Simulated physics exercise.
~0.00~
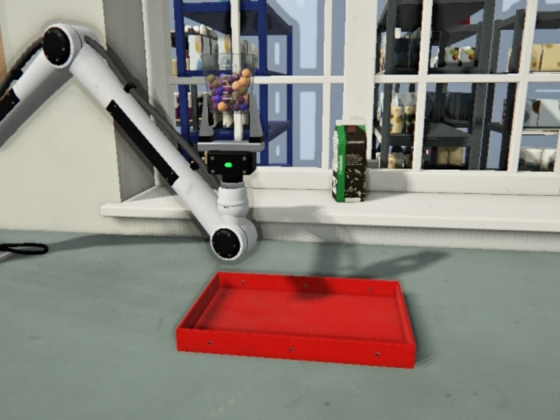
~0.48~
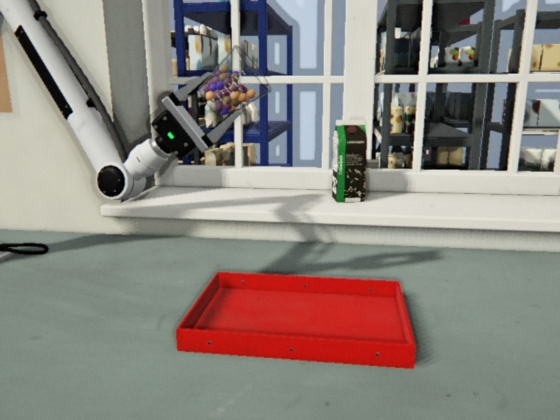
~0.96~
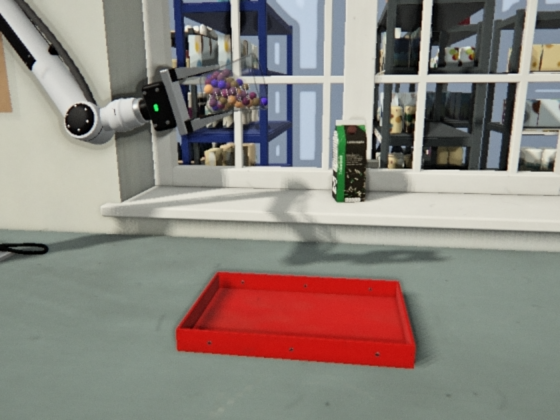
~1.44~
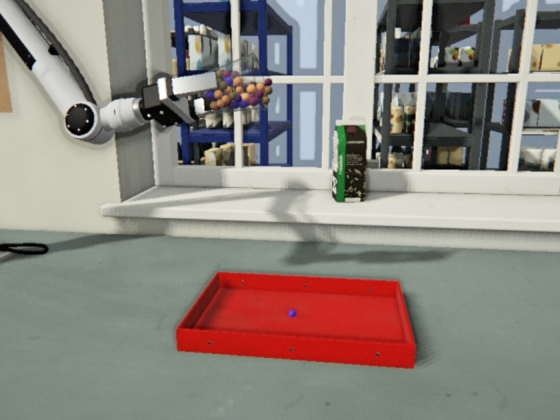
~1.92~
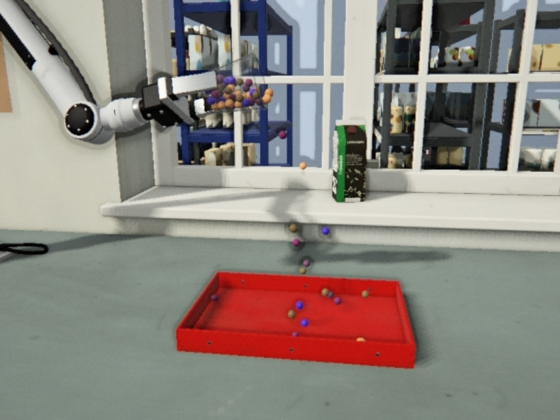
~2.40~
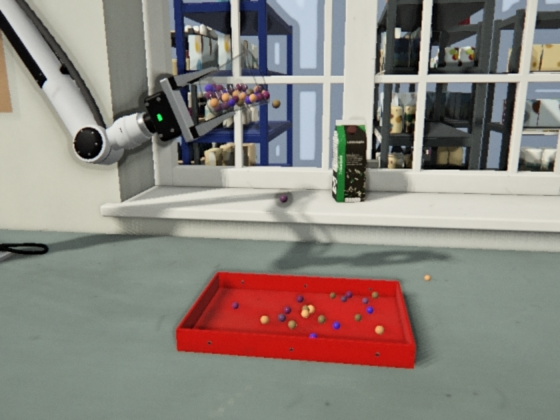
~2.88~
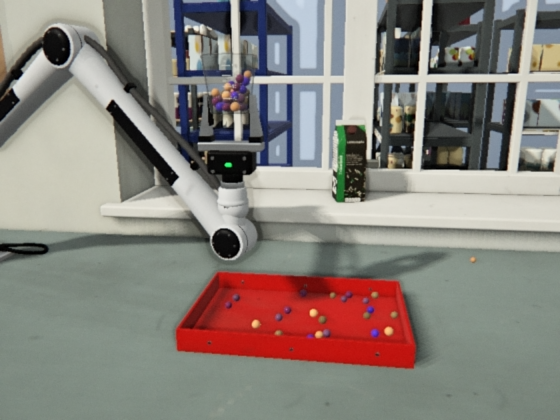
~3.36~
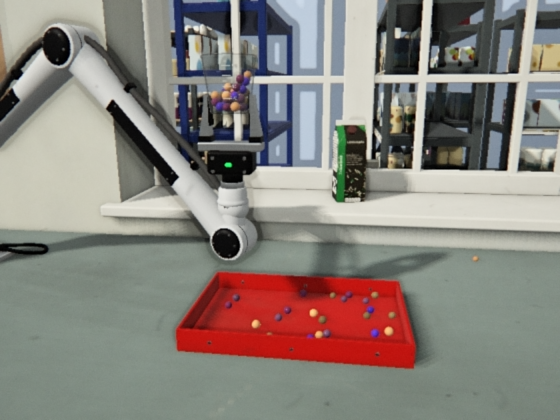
A fixed, slightly raised view shows a grey-green tabletop before a white-framed window, with shelves of jars behind the glass. A white robot arm at the left grips a clear cup heaped with orange, purple and brown balls, while a shallow red tray sits empty below and a small green and dark box stands on the sill. The arm swings up and leans the cup over to the right, then rolls it while tilted, so balls spill down into the tray. It stands the cup upright again, still holding many balls, with others scattered in the tray and one lying on the table beyond.
